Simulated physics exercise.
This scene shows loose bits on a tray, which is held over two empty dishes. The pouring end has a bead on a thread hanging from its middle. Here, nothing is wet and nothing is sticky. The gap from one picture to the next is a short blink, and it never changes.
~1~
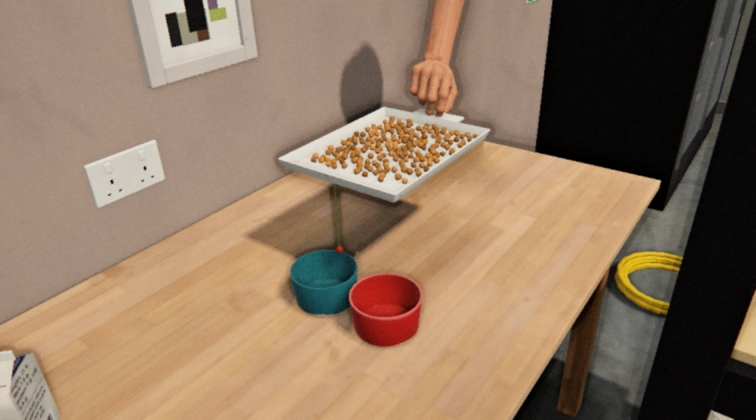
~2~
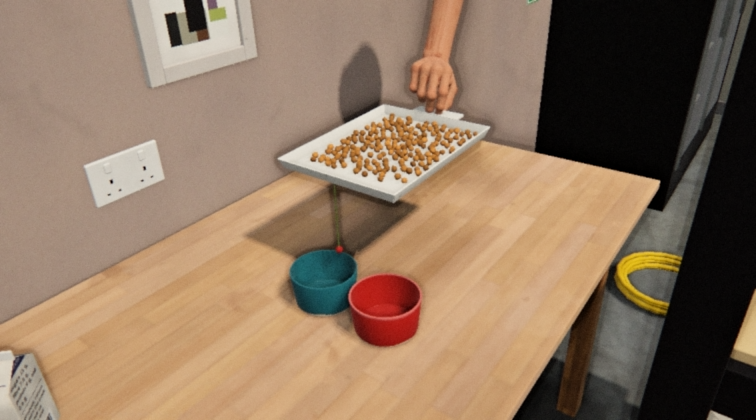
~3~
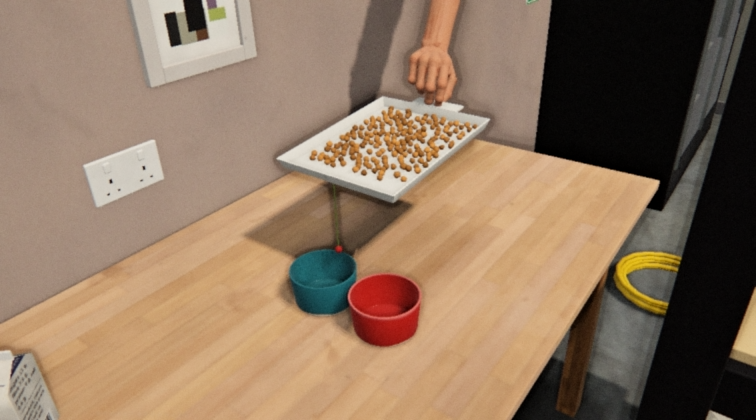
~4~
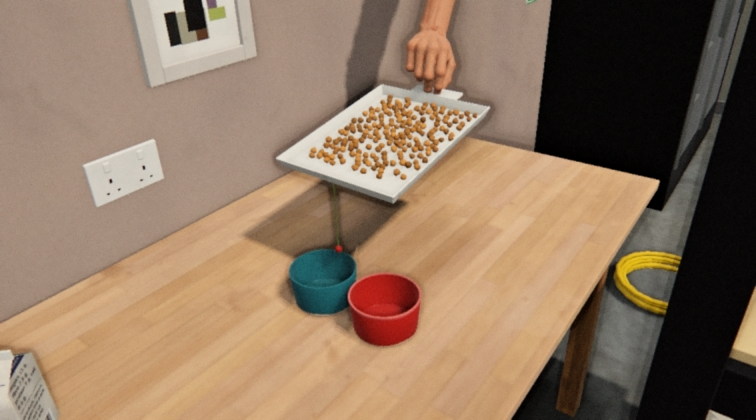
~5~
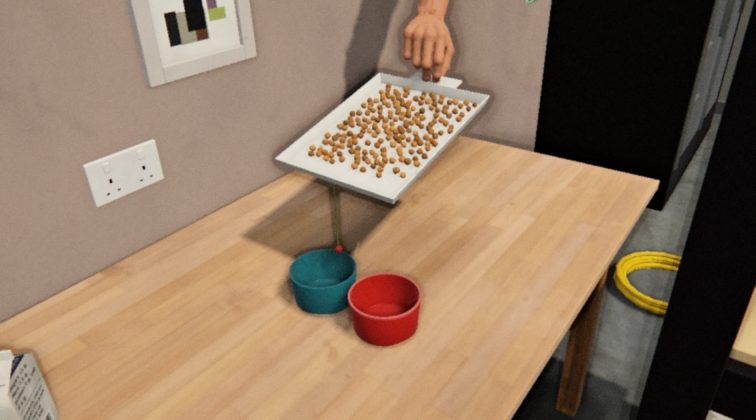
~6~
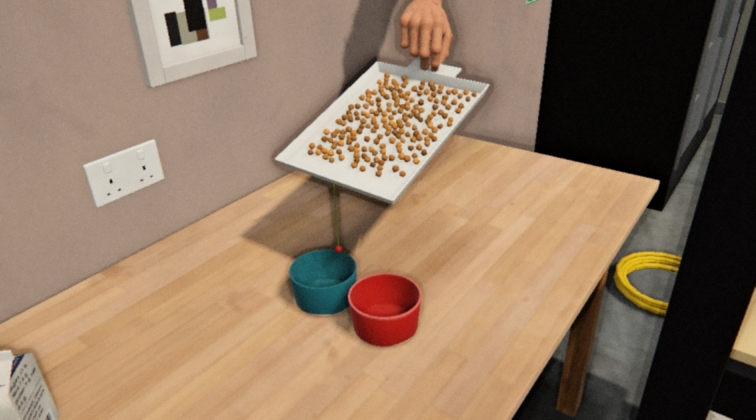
Above a wooden table, a hand gradually tilts a tray of roasted chickpeas by raising its far end.
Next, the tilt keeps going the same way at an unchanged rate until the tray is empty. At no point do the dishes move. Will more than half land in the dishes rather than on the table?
Yes.
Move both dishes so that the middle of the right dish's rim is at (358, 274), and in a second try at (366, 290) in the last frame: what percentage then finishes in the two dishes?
You'd get 40 in a hundred first and 80 in a hundred after that.
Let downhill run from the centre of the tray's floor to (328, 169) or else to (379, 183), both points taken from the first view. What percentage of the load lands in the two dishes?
In turn some 20 and 70 per cent.
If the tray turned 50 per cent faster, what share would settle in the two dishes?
About 60 per cent.
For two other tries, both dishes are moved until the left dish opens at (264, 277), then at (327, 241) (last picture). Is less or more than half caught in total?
The first time it's lower than half, the second time lower than half.
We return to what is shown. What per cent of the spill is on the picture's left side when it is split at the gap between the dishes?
Looks like close to 90 per cent of it.
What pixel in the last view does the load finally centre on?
(331, 307).
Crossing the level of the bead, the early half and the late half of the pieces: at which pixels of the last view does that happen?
It goes through near (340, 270) first, then near (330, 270).
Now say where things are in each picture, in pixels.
In the first picture, corners of the pouring end at (284, 158) and (394, 191), level; middle of the load at (396, 147), roasted chickpeas; left dish at (303, 298); right dish at (365, 327); bead on its thread at (339, 250).
In the second picture, corners of the pouring end at (284, 158) and (393, 192), level; middle of the load at (395, 146).
In the third picture, corners of the pouring end at (283, 158) and (392, 192), tipped barely, lowest at the right corner; middle of the load at (394, 142).
In the fourth picture, corners of the pouring end at (282, 157) and (392, 193), tipped a little, lowest at the right corner; middle of the load at (394, 135).
In the fifth picture, corners of the pouring end at (281, 157) and (392, 194), tipped a little, lowest at the right corner; middle of the load at (393, 129).
In the sixth picture, corners of the pouring end at (281, 157) and (391, 196), tipped clearly, lowest at the right corner; middle of the load at (392, 123); left dish at (302, 298); right dish at (364, 327).
Soon after the last picture, tray tipped steeply; nearly all on the tray; a stray few in the air.
A little later, tray tipped right over; about two thirds on the tray; a small part in the right dish; a small part in the left dish; a small part outside both; a small part in the air.
Later still, tray tipped past a quarter turn; about a third in the right dish; about a third in the left dish; about a quarter outside both.
At rest, tray tipped past a quarter turn; about a third in the right dish; about a third in the left dish; about a quarter outside both.
